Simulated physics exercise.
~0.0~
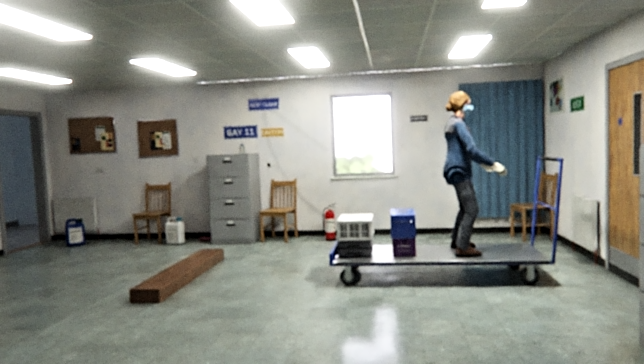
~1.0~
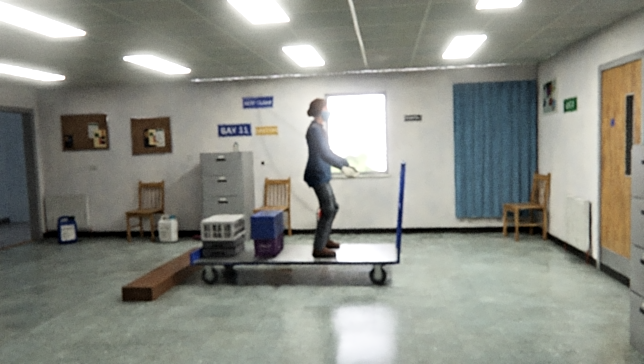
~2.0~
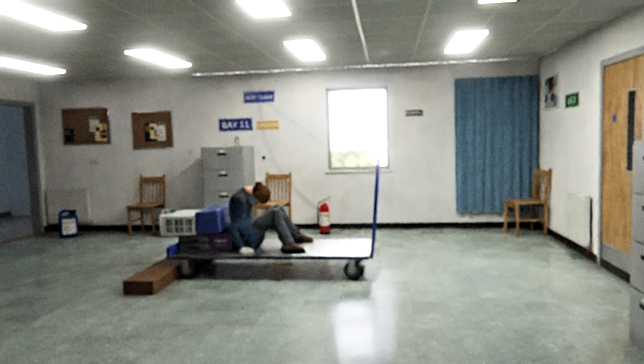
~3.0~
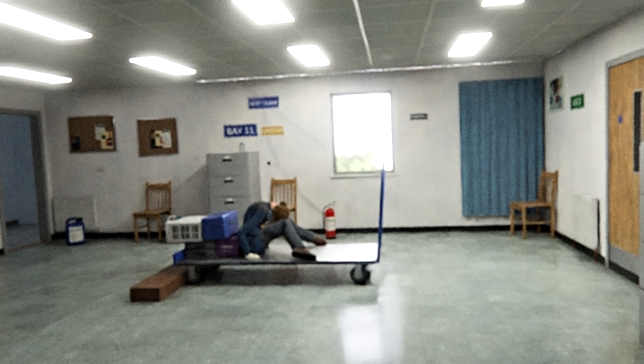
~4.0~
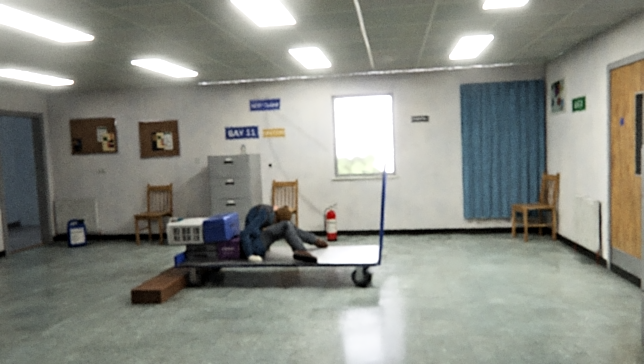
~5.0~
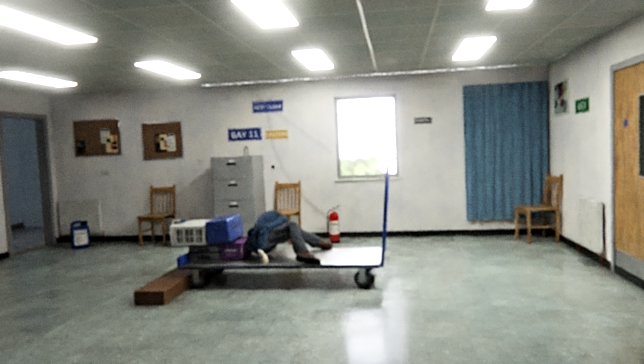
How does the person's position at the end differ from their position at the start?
At the start the person stands upright on the cart on the right side of the room. By the end the person is farther left and lies slumped low on the deck beside the boxes.
